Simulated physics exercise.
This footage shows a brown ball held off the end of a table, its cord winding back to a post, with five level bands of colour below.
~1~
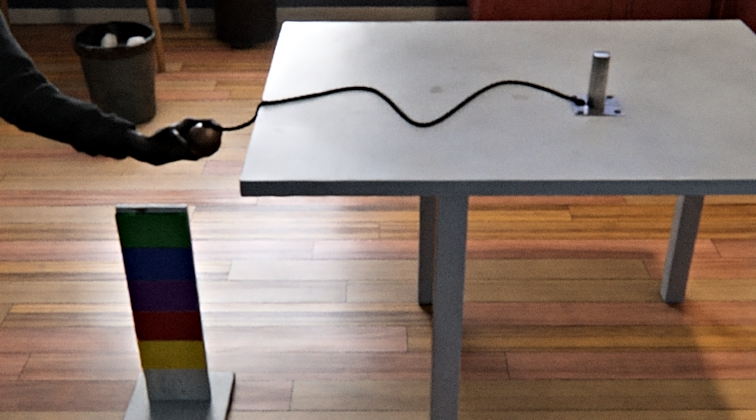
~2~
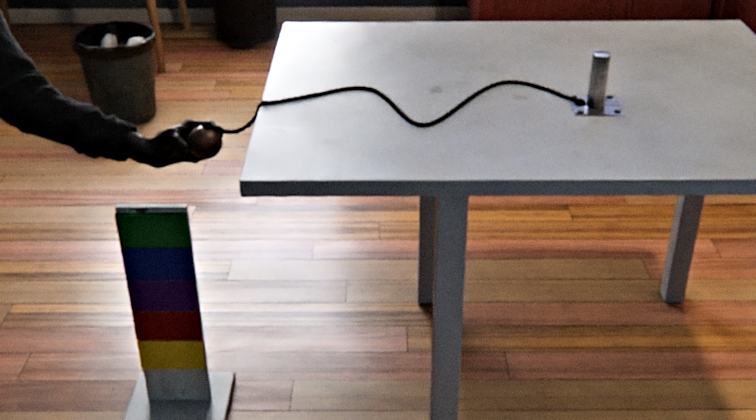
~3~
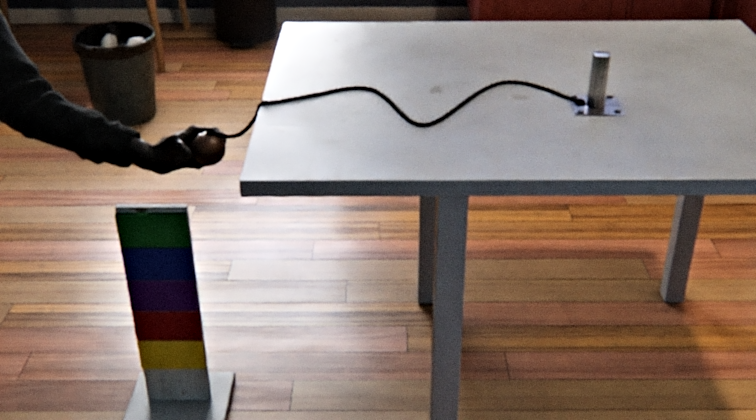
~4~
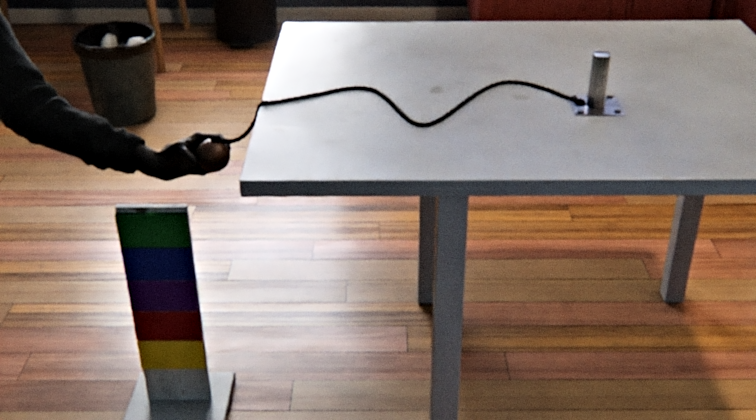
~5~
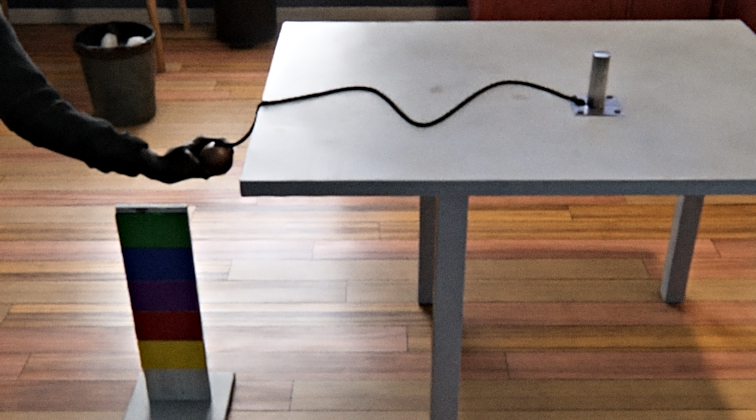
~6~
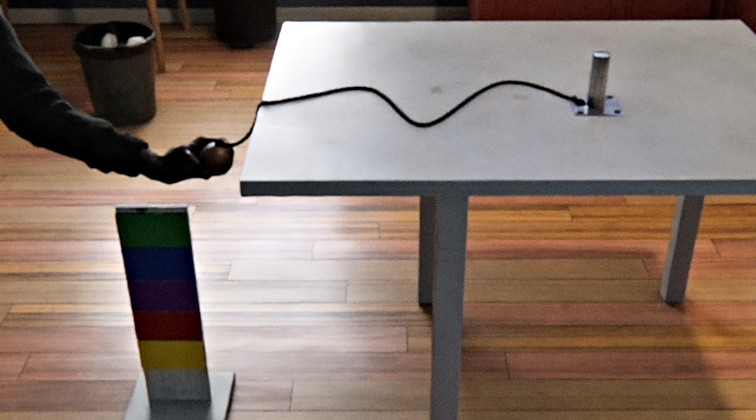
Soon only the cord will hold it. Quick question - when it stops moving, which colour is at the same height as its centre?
I would say purple.
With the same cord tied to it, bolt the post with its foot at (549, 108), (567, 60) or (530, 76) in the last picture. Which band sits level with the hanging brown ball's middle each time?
Readings, in order: Red - purple - red.
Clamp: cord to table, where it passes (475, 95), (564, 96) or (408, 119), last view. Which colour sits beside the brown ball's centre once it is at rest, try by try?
Taking the three tries in turn, you'd get blue, purple and green.
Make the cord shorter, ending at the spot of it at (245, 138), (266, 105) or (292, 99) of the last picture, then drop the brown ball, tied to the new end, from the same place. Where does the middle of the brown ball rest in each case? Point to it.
The three tries give approximately (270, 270), (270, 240) and (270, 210).
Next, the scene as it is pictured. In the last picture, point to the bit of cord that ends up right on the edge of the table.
The point at (379, 93).
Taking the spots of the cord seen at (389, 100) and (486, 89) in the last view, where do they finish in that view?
First near (275, 105), second near (460, 105).
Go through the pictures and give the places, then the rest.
Brown ball (204, 140); green (152, 232); blue (157, 265); purple (162, 296); red (167, 327); yellow (171, 356), in the first frame.
Brown ball (205, 142); cord through (548, 90) (476, 95) (421, 125) (376, 91) (290, 100), in the second frame.
Brown ball (209, 149), in the third frame.
Brown ball (213, 156); cord through (548, 90) (476, 95) (421, 125) (376, 91) (290, 100), in the fourth frame.
Brown ball (217, 159), in the fifth frame.
Brown ball (217, 159); cord through (548, 90) (476, 95) (421, 125) (376, 91) (290, 100), in the sixth frame.
Early on, ball near (248, 290); level with purple.
Midway, ball near (291, 295); level with purple.
Finally, ball near (274, 296); level with purple. The cord holds its middle at purple.
